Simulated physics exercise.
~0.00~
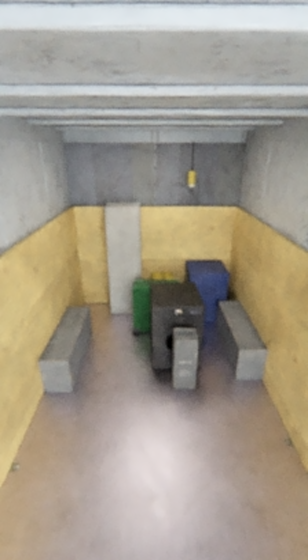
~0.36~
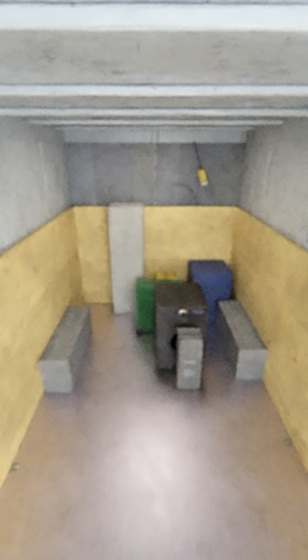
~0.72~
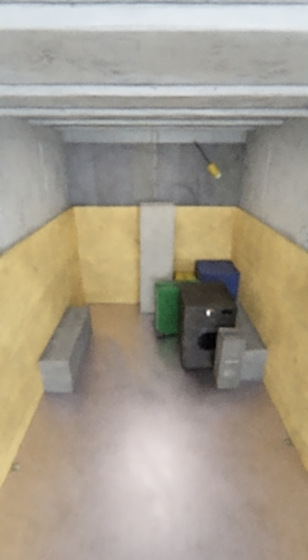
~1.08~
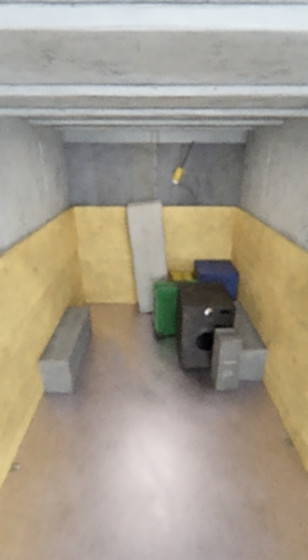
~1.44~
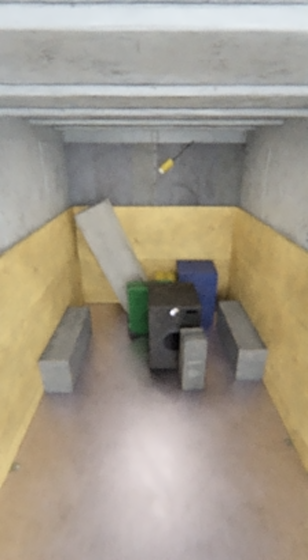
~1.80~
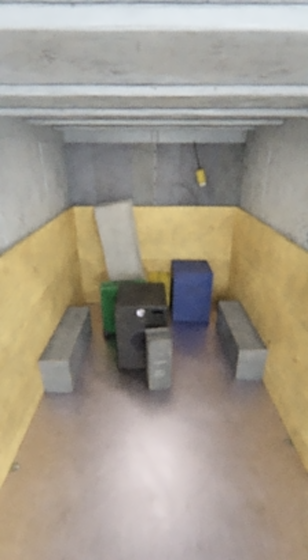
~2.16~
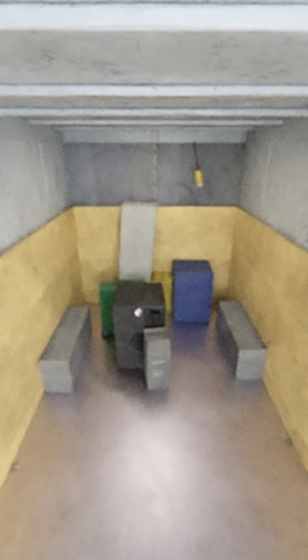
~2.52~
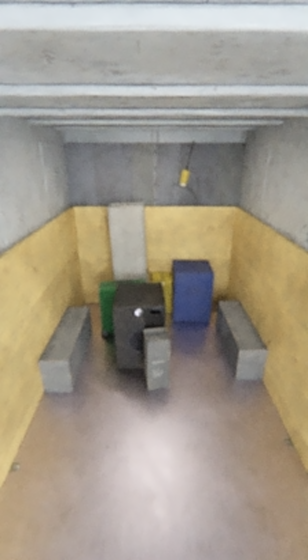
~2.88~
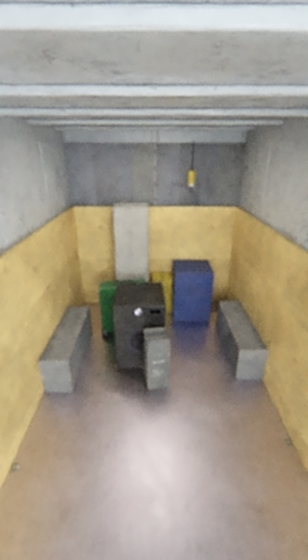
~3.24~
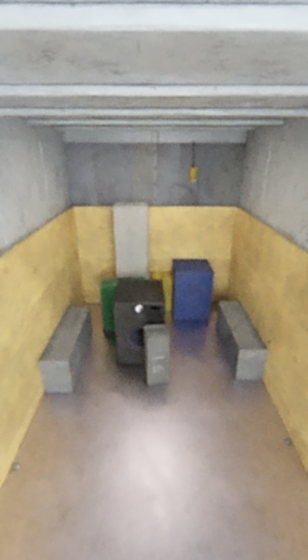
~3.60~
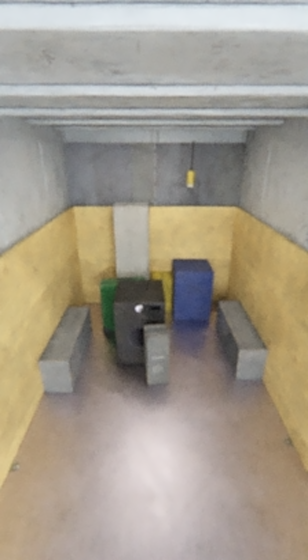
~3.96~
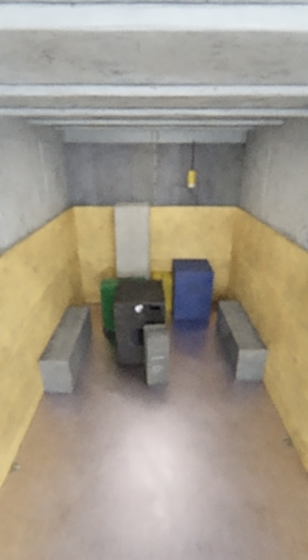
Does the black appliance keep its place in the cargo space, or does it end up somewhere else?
It ends up somewhere else. It slides right, then back left past its starting spot, and comes to rest upright to the left of where it began.
To begin with, a black appliance, a small grey box, a green case, a blue appliance, a mostly hidden yellow box and a tall pale box stand near the back of a yellow-lined cargo space, beneath a hanging lamp. The lamp swings and the load slides right, the black appliance and grey box moving close to the right-hand ledge. Then the load shifts back left, and the tall box leans sharply left. The black appliance, grey box and green case slide farther left, opening a gap beside the blue one. The tall box rocks back upright, and everything settles, still standing.
